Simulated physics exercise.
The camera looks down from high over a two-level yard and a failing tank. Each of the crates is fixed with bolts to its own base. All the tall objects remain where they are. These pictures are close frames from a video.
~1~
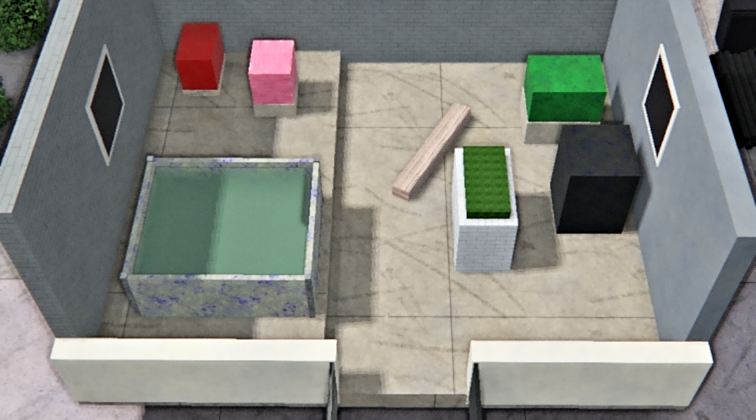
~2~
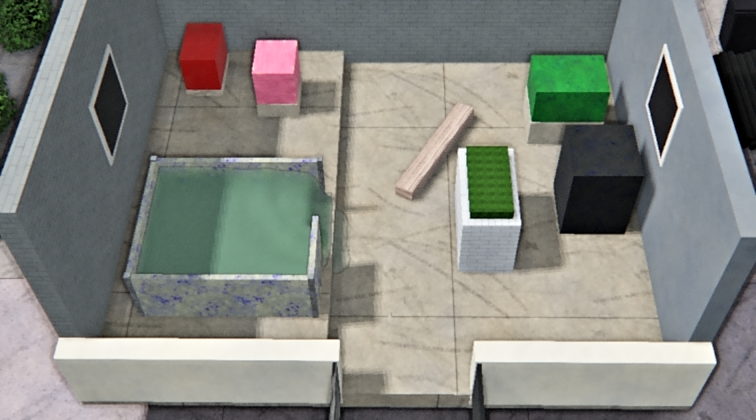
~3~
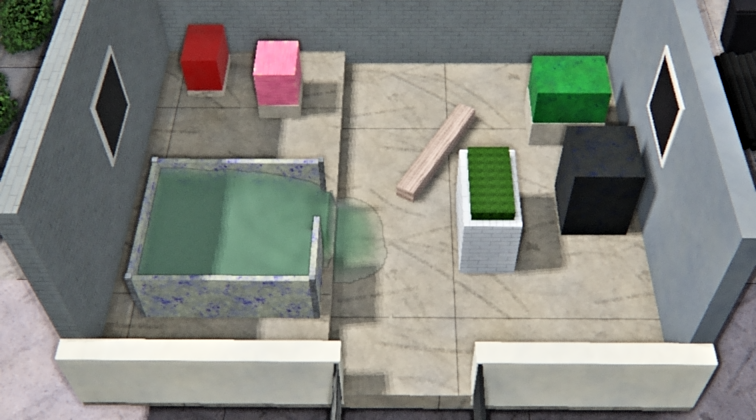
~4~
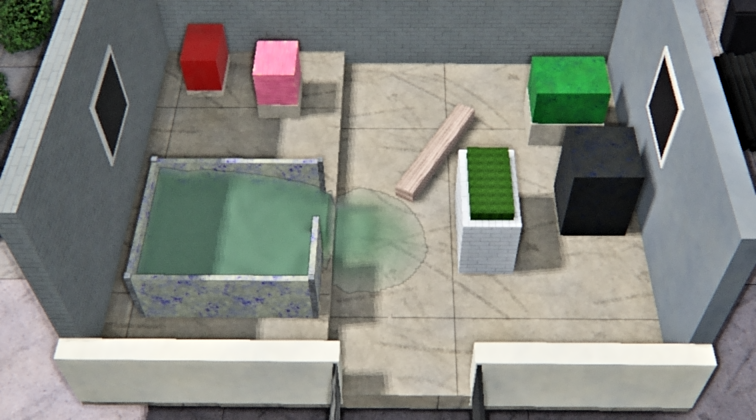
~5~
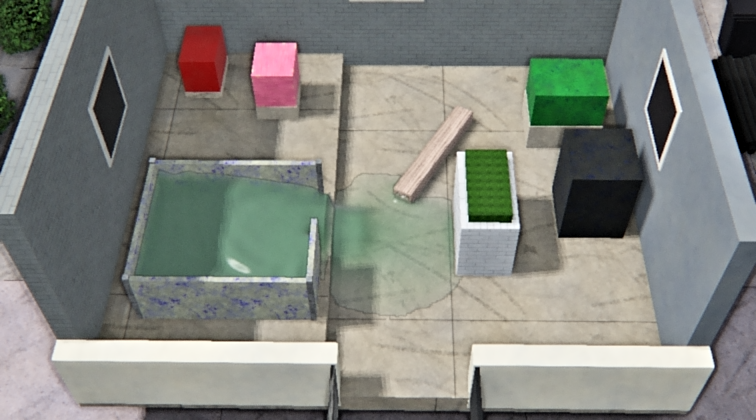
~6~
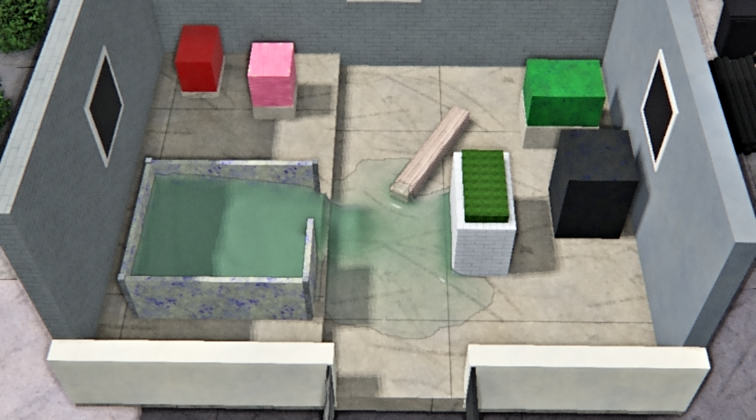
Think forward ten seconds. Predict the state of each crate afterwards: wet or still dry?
In order: As for the green crate it's untouched by the water. As for the pink crate it's untouched by the water. As for the red crate it's untouched by the water.
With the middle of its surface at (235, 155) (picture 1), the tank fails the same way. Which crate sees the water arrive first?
The crate marked green.
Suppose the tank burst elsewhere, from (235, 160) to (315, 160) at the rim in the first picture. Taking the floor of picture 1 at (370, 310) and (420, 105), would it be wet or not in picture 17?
Well, the first one's spared and the next one's sitting in a puddle.
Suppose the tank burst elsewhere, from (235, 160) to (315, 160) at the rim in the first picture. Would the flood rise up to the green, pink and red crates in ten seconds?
The green crate is not reached; the pink crate is reached; the red crate is reached.
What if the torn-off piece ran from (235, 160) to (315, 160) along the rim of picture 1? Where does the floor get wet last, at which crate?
It's the one in green.
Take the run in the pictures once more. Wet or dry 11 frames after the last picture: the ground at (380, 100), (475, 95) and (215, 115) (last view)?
Going through them one by one, the first is waterlogged, the second waterlogged and the third spared.
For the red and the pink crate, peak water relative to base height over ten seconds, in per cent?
Around 0 in a hundred for the first and 0 in a hundred for the second.
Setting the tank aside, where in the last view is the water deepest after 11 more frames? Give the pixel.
Approximate pixel: (433, 234).
A moment on, water covers 30 % of the floor; the green crate water round its plinth, the pink crate not reached, the red crate not reached.
Next, water covers 45 % of the floor; the green crate water round its plinth, the pink crate not reached, the red crate not reached.
Then, water covers 55 % of the floor; the green crate water round its plinth, the pink crate not reached, the red crate not reached.
Later, water covers 65 % of the floor; the green crate water round its plinth, the pink crate not reached, the red crate not reached.
In the end, water covers 65 % of the floor; the green crate stayed above the water, the pink crate stayed above the water, the red crate stayed above the water.
